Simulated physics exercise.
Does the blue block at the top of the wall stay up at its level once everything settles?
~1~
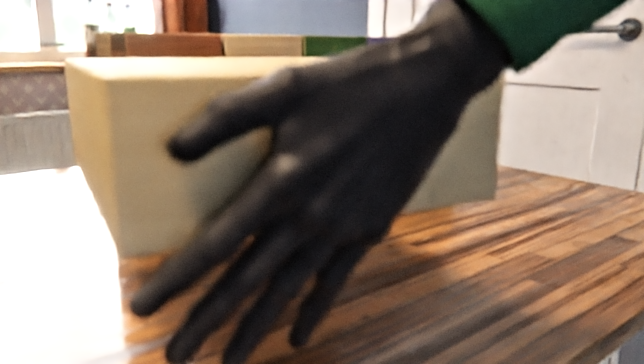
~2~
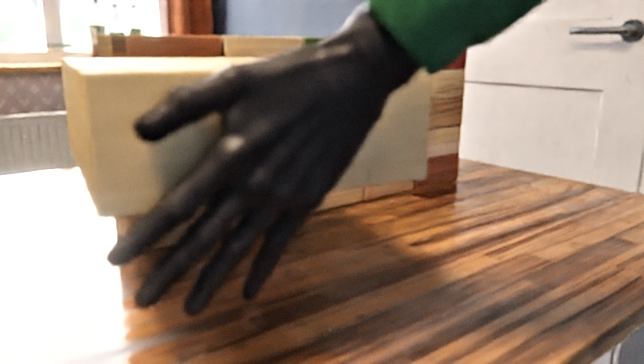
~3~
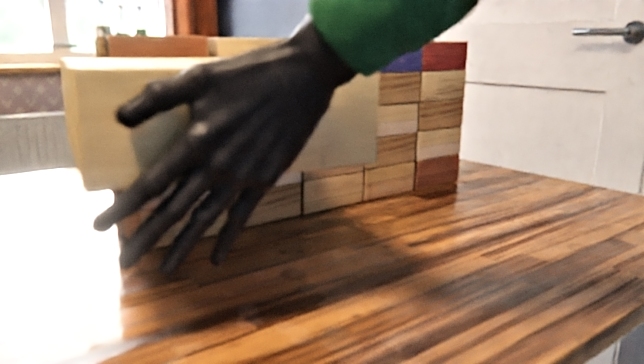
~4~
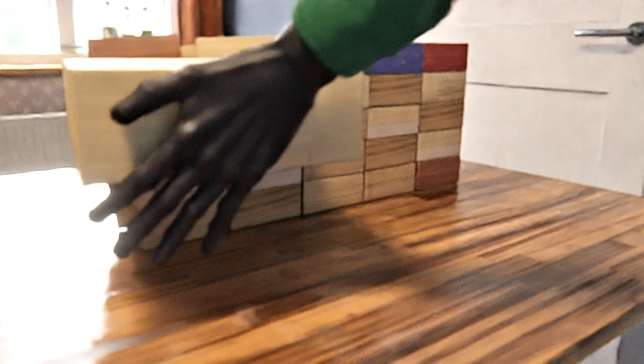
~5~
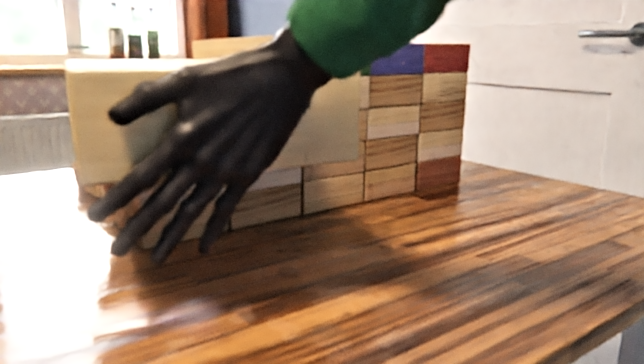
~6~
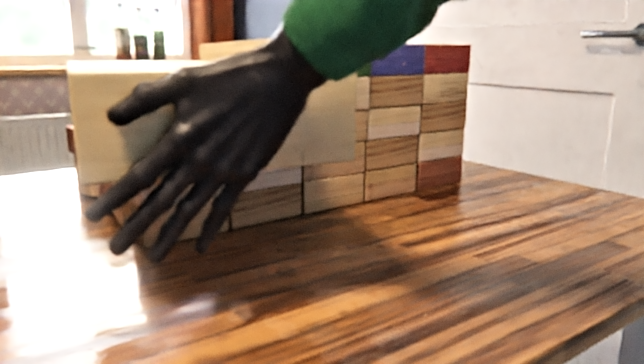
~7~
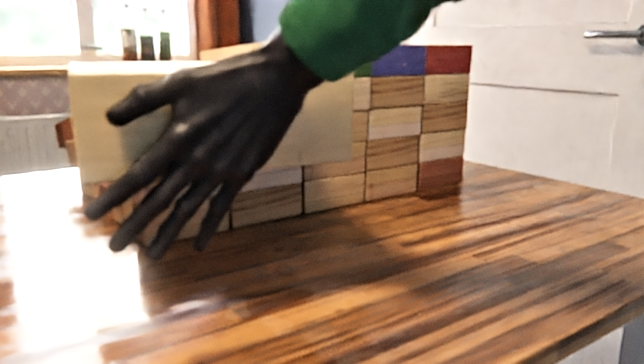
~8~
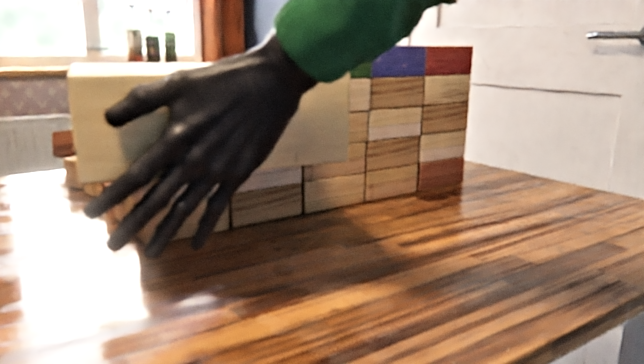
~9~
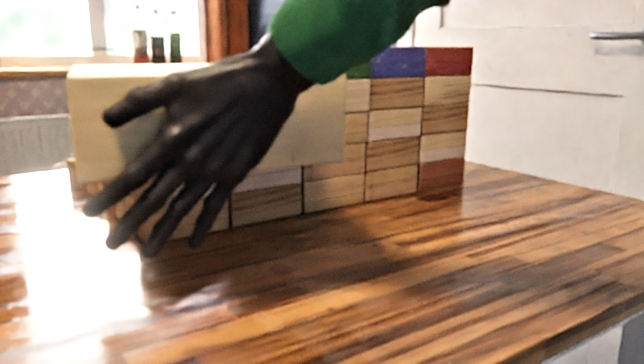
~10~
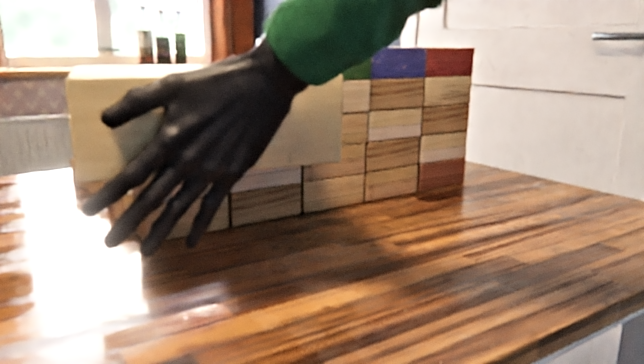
Yes, the blue block is still up in the top row beside the red one at the end.
